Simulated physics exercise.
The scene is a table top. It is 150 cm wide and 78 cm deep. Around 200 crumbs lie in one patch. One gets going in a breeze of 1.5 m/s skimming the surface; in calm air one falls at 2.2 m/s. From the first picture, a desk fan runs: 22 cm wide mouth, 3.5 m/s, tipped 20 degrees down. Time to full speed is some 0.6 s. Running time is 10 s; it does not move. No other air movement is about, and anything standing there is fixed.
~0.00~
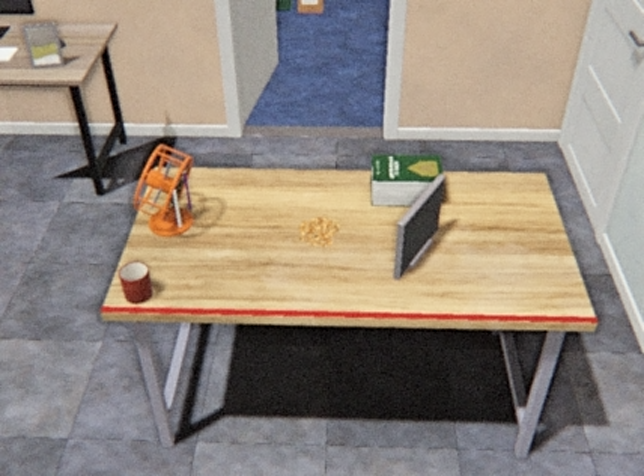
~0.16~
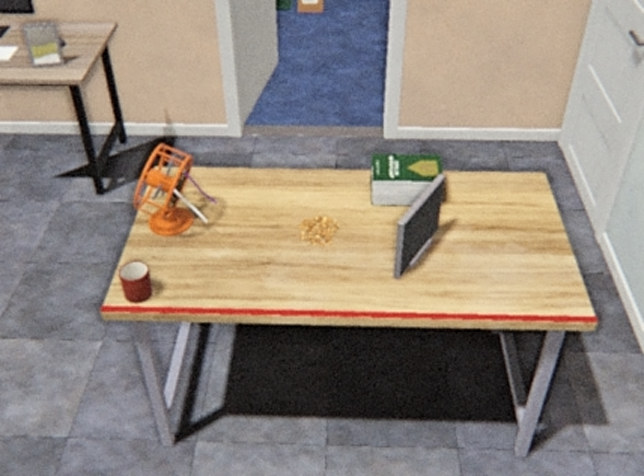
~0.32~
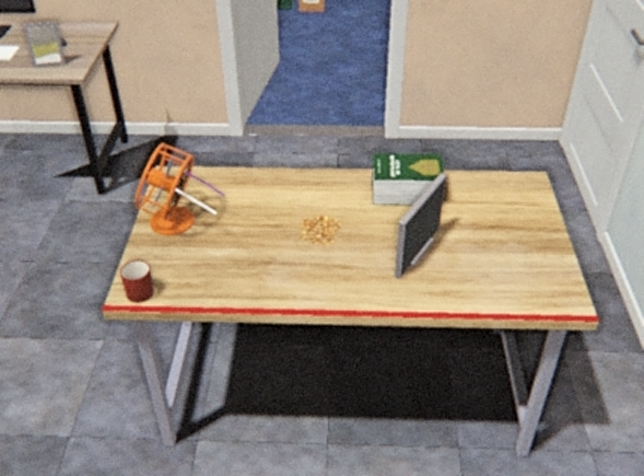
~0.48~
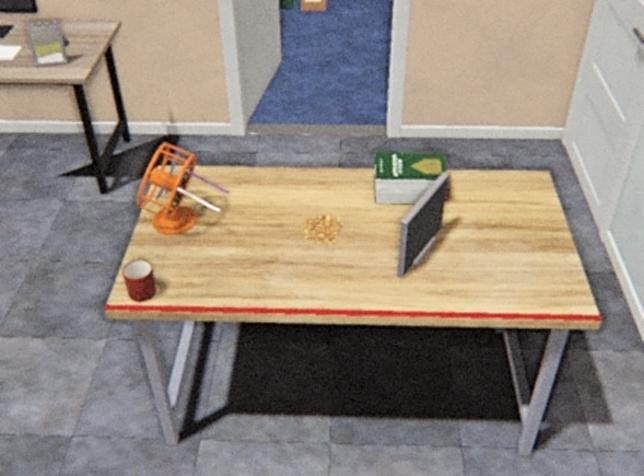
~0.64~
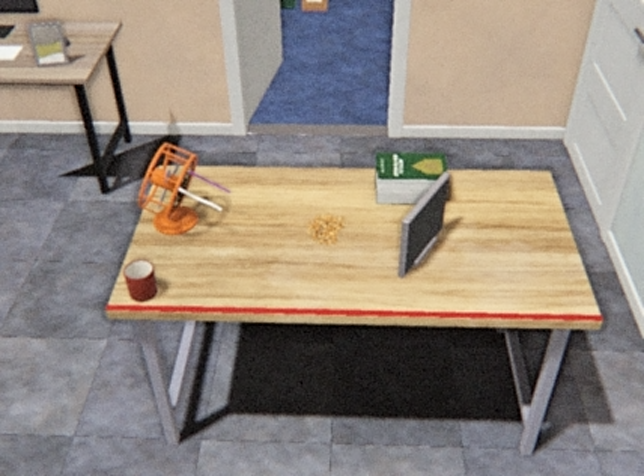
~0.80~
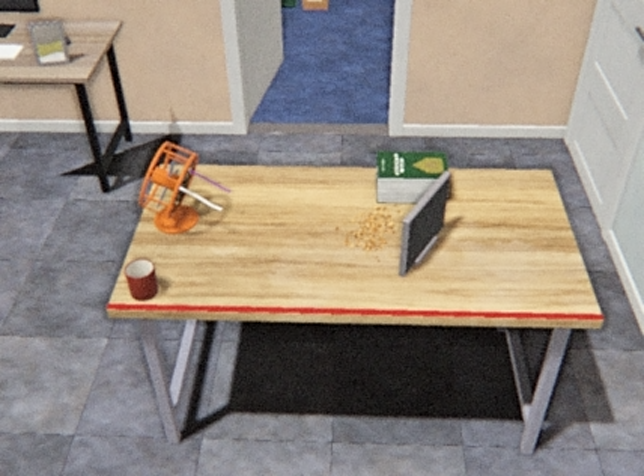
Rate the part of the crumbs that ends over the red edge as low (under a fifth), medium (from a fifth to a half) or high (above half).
Low.
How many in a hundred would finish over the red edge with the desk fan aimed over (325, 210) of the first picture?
Result: Approx. 10 percent.
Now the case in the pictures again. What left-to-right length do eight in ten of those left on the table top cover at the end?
Roughly 50 cm.
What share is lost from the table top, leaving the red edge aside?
I would say close to 50 %.
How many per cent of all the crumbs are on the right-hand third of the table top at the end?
I'd put it at about 30 percent.
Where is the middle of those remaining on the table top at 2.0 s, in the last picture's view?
(430, 229), roughly.
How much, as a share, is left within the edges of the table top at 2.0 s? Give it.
Some 60 per cent.
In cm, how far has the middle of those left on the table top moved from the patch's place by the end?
That works out close to 35 centimetres.
After 2.0 s, 1 % are over the red edge; the middle of those still in play is near (430, 229); 48 % have settled or left.
After 3.2 s, 1 % are over the red edge; the middle of those still in play is near (430, 229); 55 % have settled or left.
After 5.5 s, 1 % are over the red edge; the middle of those still in play is near (430, 228); 62 % have settled or left.
After 10.0 s, at the end, 1 % are over the red edge; the middle of those still in play is near (430, 228).
